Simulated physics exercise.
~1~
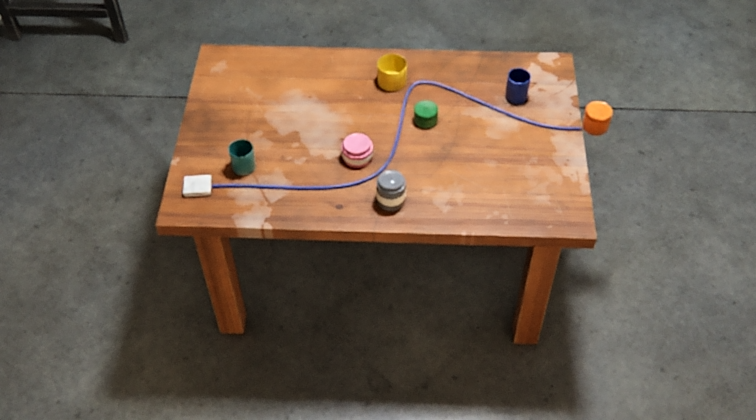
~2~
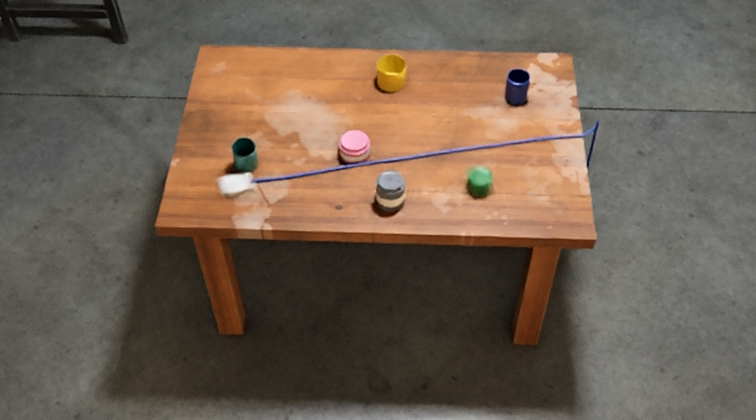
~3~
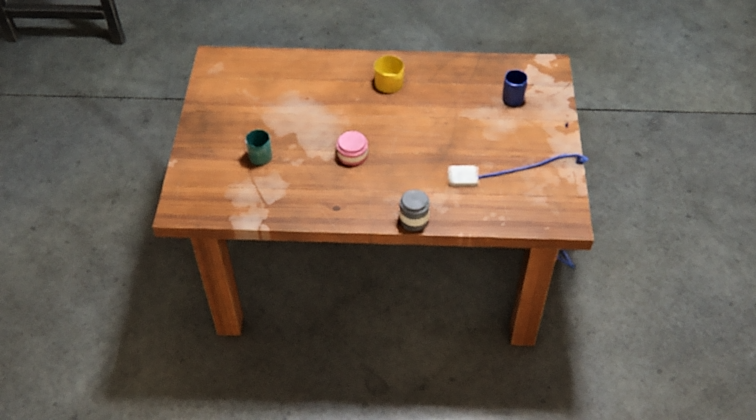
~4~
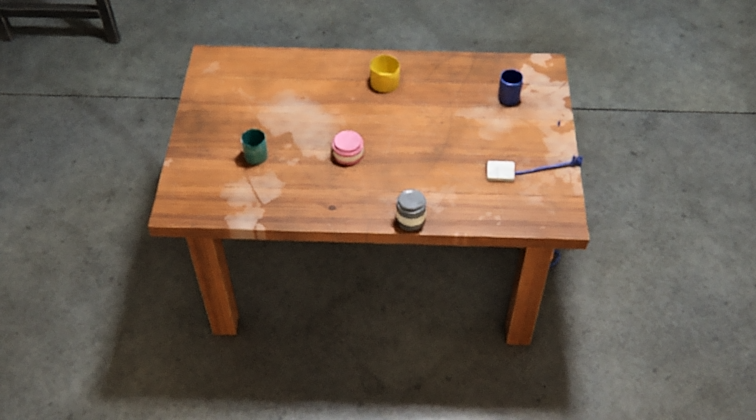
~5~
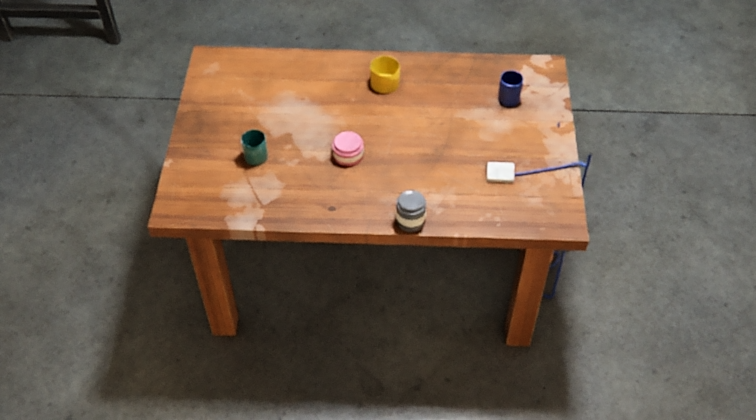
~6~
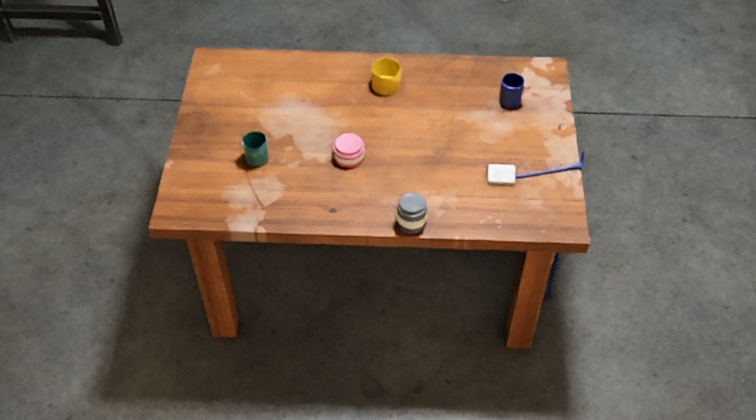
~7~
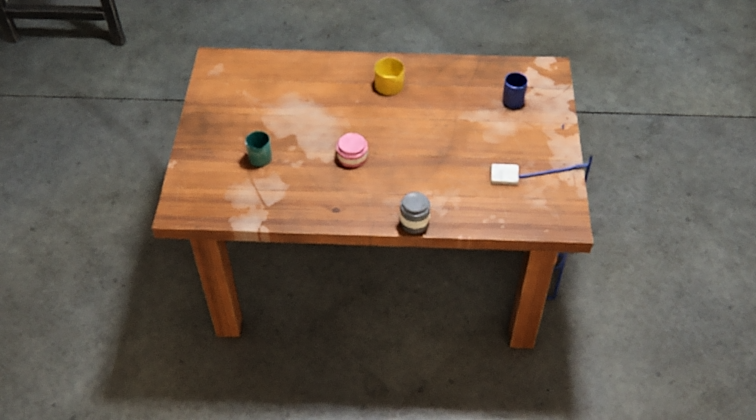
To begin with, a blue cable winds across a wooden table among small cups and jars, linking a white phone at the left to an orange speaker at the right edge. The speaker drops out of sight and the cable pulls straight, sweeping the green tub right and toward the front as the phone starts sliding. The phone is dragged far to the right, the green tub is gone from the tabletop, and the grey jar and teal cup have shifted slightly. The phone slides a little further, then rests near the right edge, its cable hanging over the side, while the yellow cup, pink jar and blue mug remain standing.
